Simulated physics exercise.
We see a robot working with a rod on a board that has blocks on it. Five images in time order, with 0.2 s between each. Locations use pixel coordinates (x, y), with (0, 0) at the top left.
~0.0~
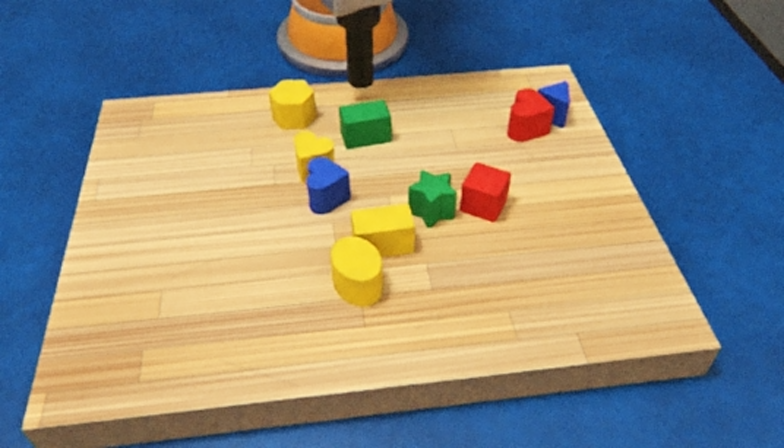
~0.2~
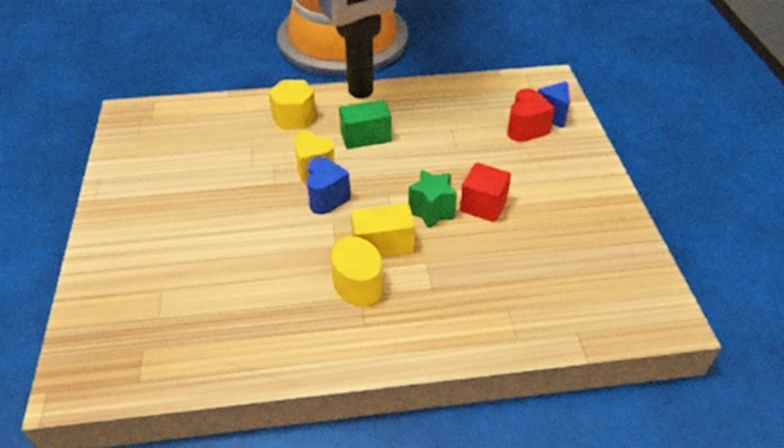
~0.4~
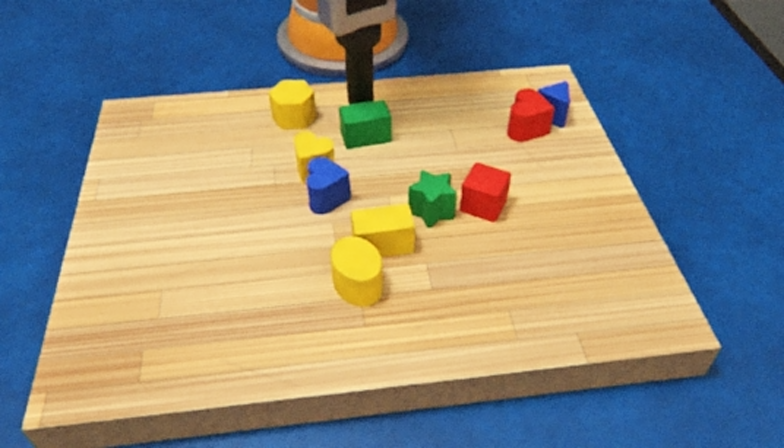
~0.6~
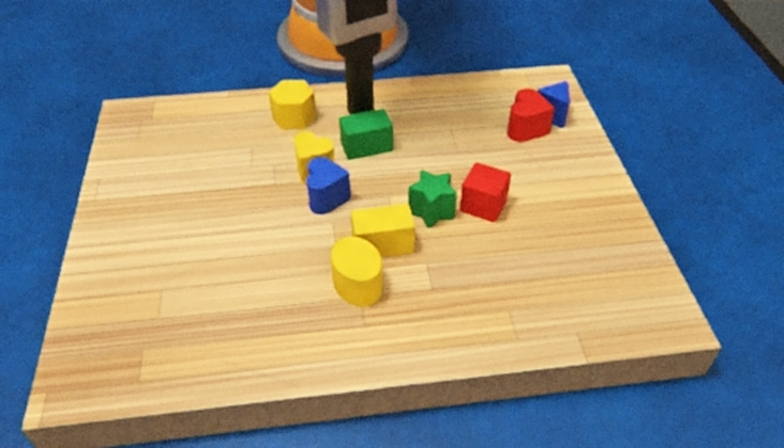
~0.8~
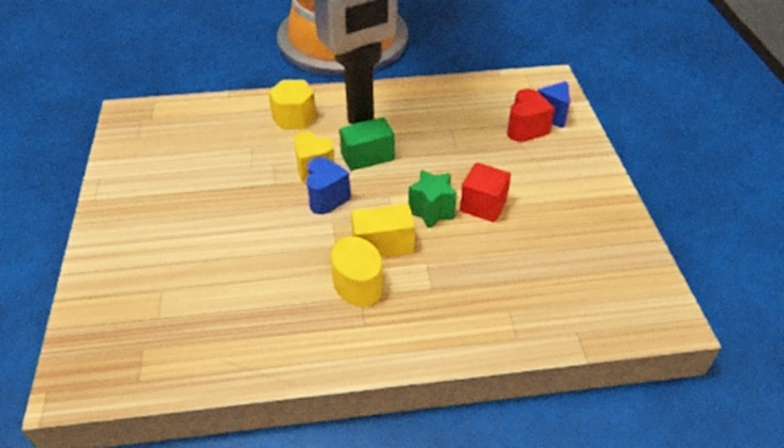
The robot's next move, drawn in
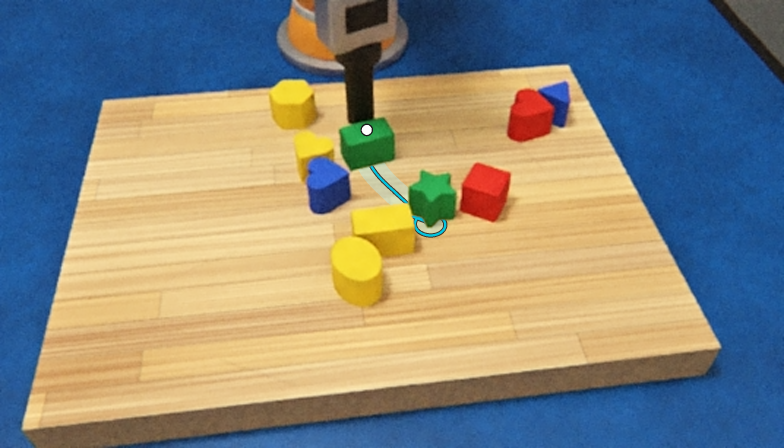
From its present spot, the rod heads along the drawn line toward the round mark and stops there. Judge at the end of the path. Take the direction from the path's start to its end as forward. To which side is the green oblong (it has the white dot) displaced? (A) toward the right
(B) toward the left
A: Toward the right.
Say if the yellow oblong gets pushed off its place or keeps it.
The yellow oblong changes place.
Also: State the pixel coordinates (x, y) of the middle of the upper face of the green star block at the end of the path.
If I read the scene right, the answer is (465, 203).
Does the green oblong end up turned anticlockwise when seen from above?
No.
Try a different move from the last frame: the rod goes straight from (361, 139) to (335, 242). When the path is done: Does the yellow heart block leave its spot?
No, that is not how it ends up.
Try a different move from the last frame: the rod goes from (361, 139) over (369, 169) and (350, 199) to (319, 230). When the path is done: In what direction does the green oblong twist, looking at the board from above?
From above, it looks like the green oblong goes counterclockwise.
The line goes from (361, 139) through (384, 182) to (430, 224); the dot is on the green oblong.
On the path given first. One third of the way, rod (372, 149); green oblong (375, 162), turned 15° clockwise.
Two thirds of the way, rod (399, 177); green oblong (383, 188), turned 45° clockwise.
At the end, rod (431, 205); green oblong (401, 208), turned 65° clockwise; yellow oblong (382, 232), turned 50° clockwise; green star block (465, 203), turned 20° anticlockwise; red four-sided block (496, 180), turned 25° anticlockwise.
